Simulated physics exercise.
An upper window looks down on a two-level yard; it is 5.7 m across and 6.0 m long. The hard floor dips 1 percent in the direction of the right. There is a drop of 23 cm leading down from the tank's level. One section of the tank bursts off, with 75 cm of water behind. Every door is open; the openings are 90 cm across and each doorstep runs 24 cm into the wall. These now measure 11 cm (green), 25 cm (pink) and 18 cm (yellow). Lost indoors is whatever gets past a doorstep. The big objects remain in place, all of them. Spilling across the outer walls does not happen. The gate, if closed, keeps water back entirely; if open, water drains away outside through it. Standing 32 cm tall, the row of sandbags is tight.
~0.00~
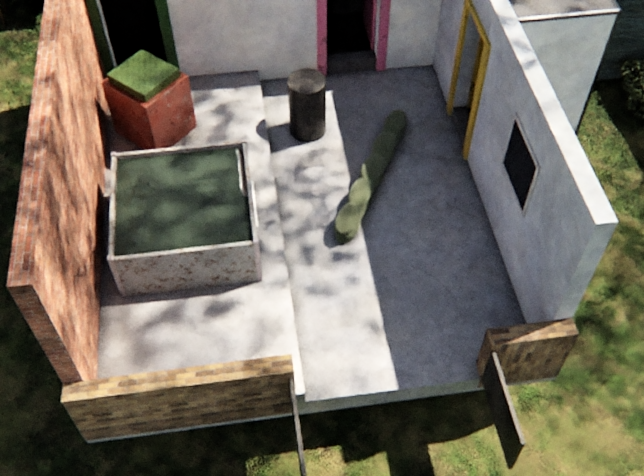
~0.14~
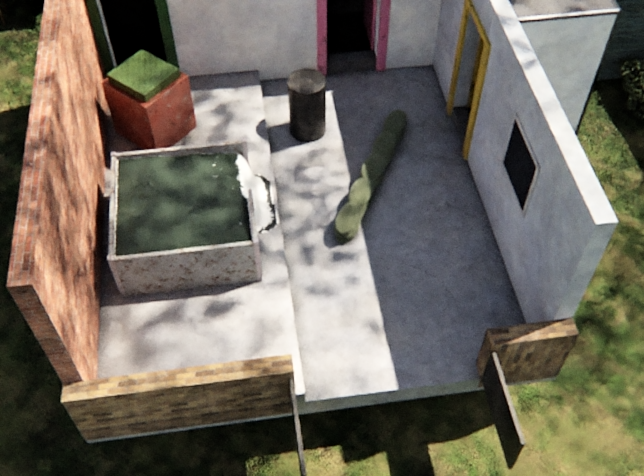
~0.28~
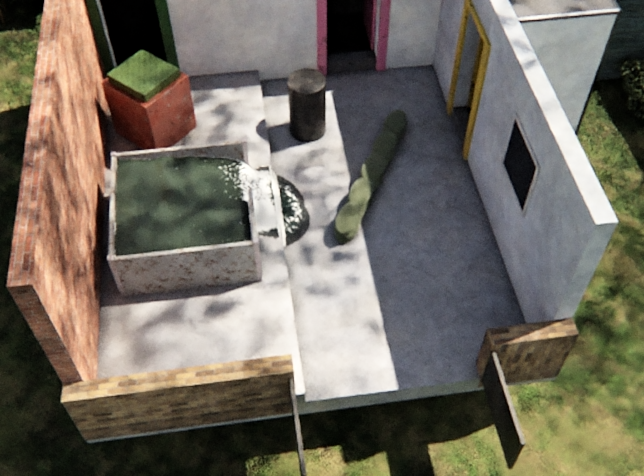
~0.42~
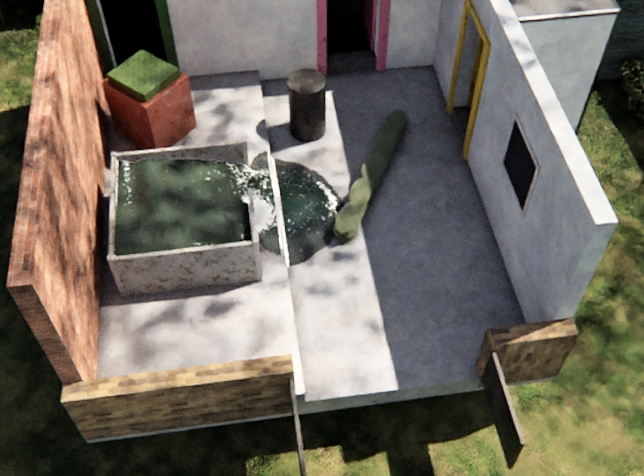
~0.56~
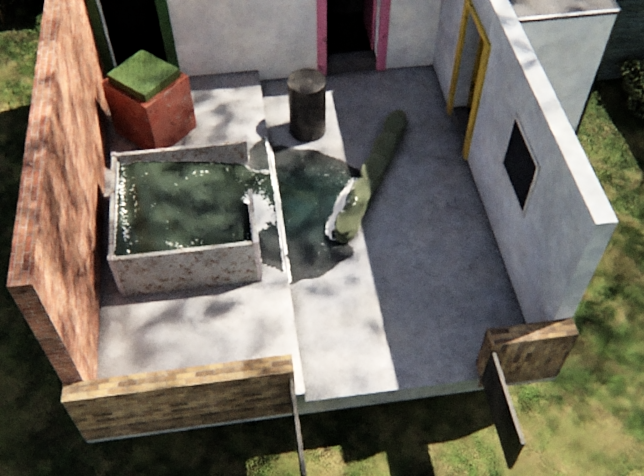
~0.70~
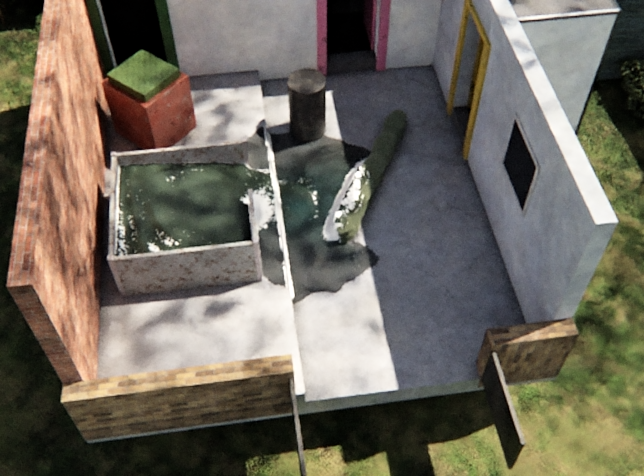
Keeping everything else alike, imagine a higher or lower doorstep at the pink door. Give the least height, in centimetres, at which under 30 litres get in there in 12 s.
26 cm.
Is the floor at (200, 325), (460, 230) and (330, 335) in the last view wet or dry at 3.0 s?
In turn: Still dry, under water, flooded.
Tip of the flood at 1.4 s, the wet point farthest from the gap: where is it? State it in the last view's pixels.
(402, 82).
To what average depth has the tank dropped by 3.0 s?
Close to 31 cm deep on average.
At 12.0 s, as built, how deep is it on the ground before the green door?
The depth there is around 0.0 cm.
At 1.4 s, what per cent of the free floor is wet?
25 %.
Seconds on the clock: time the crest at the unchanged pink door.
I'd say near 2.0 seconds.
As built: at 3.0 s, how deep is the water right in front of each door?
Door depths (cm): Green = 0, pink = 30, yellow = 13.
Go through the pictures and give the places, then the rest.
Still water, 75 cm deep, in the tank at (182, 200); the pink door at (353, 25) is dry, in the first frame.
Water pours out at (248, 193) and has run 0.3 m, to (274, 220); about 10 cm deep outside, 75 cm at the back, in the second frame.
The gap is at (248, 194), the front 0.8 m out at (305, 217); the back of the tank holds 75 cm, in the third frame.
The gap is at (248, 195), the front 1.3 m out at (340, 213); the back of the tank holds 72 cm, in the fourth frame.
The front is at (359, 176), 1.8 m from the gap at (248, 194); 3.0 m2 of floor is wet, 65 cm left at the back, in the fifth frame.
The gap is at (248, 194), the front 2.1 m out at (370, 158); the back of the tank holds 63 cm; 1.9 m in a straight line remain to the pink door at (353, 25), in the sixth frame.
After 1.4 s water covers 25 % of the floor, deepest (48 cm) near (347, 207); it has not reached the pink door.
After 3.0 s water covers 45 % of the floor, deepest (36 cm) near (428, 67); 30 cm at the pink door, 27 litres in over its 25 cm doorstep.
After 12.0 s water covers 60 % of the floor, deepest (14 cm) near (435, 86); 8 cm at the pink door, 40 litres in over its 25 cm doorstep.
At the pink door as built, the water arrived by 1.6 s and peaked near 34 cm at 2.0 s.
With a doorstep of 21 cm, 87 litres would have come in within the 12 s; with 28.5 cm, 18 litres. So under 30 litres takes about 26 cm.
